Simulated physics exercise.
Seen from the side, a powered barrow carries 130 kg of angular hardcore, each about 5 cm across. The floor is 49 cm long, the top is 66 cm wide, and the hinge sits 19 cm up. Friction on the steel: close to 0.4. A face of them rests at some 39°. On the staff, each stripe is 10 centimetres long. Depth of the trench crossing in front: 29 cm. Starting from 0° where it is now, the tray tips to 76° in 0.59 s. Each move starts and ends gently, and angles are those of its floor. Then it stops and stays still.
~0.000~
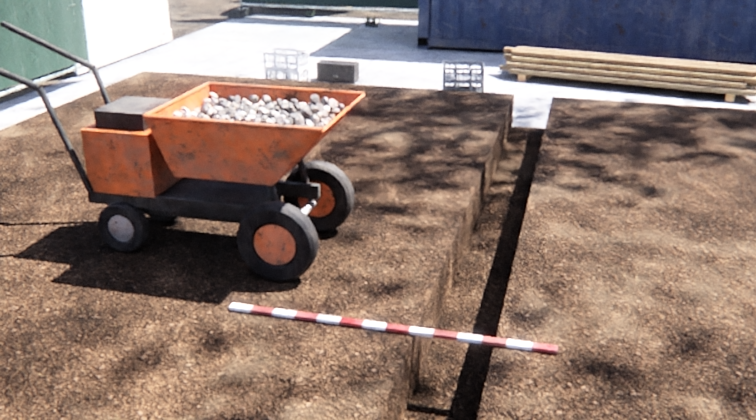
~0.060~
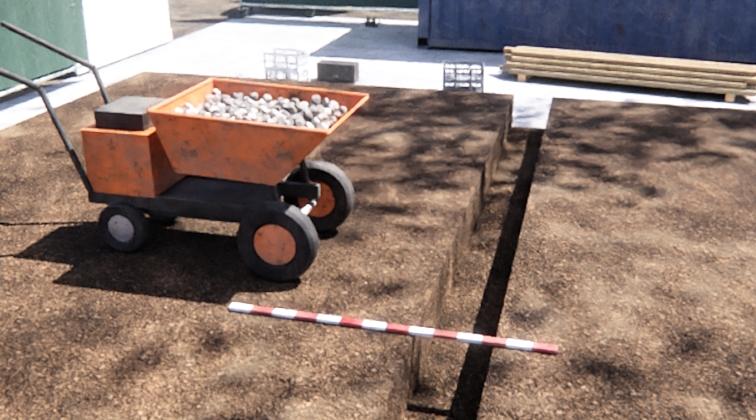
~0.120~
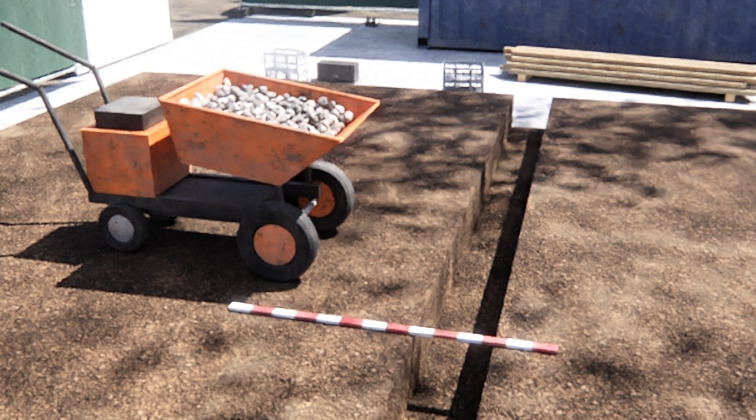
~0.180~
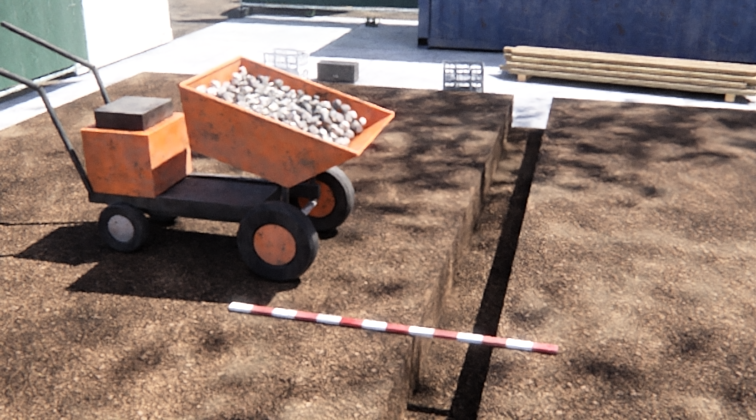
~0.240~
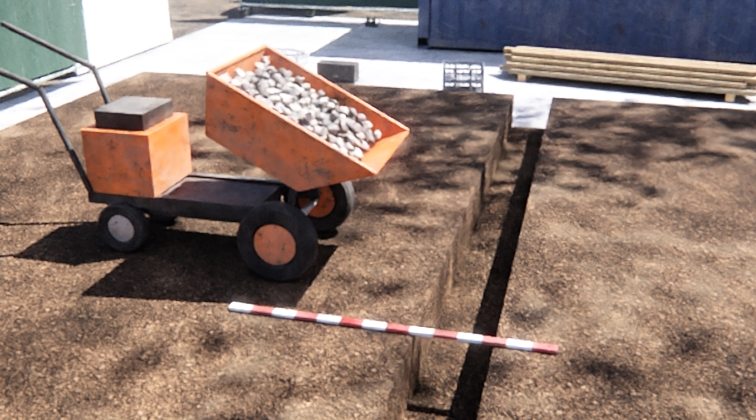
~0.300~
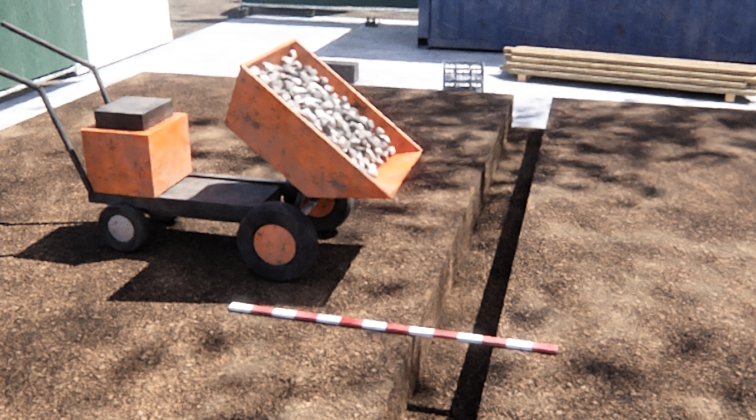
To begin with, an orange barrow loaded with grey stones stands on brown ground, left of a narrow trench and a red-and-white striped staff. Its tray starts tilting slightly toward the right, then its back end rises steadily until the tray slopes steeply, while the wheels stay in place.
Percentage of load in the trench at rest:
81 %.
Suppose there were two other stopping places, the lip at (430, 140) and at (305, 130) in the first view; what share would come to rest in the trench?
First spot about 0, second spot about 65 per cent.
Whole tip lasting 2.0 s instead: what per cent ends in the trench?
Roughly 75 per cent.
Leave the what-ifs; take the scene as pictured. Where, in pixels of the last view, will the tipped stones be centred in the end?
Roughly at (474, 306).
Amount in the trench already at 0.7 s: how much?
35 per cent, give or take.
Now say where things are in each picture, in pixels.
In the first picture, the tray is at 0°, its lip at (323, 130); the top of the load is at (306, 108).
The second picture shows lip at (328, 133), floor tilted 2°, highest stones at (265, 103); the stones move at 0.5 m/s on average.
In the third picture, the tray is at 8°, its lip at (340, 141); the top of the load is at (229, 91); the stones move at 1.0 m/s on average.
The fourth picture shows lip at (357, 154), floor tilted 17°, highest stones at (243, 80); the stones move at 1.4 m/s on average.
In the fifth picture, the tray is at 27°, its lip at (375, 174); the top of the load is at (258, 71); the stones move at 1.6 m/s on average.
In the sixth picture, the tray is at 39°, its lip at (390, 197); the top of the load is at (285, 65); the stones move at 1.8 m/s on average.
After 0.4 s the floor is at 64°; 100 % in the tray; the foremost stones are at (408, 212).
After 0.7 s the floor is at 76°; 60 % in the tray, 6 % short of the trench, 34 % in the trench; the foremost stones are at (497, 336).
After 1.0 s the floor is at 76°; 10 % in the tray, 8 % short of the trench, 76 % in the trench, 6 % past the trench; the foremost stones are at (611, 290).
After 3.0 s the floor is at 76°; 6 % in the tray, 7 % short of the trench, 81 % in the trench, 6 % past the trench; the foremost stones are at (659, 296).
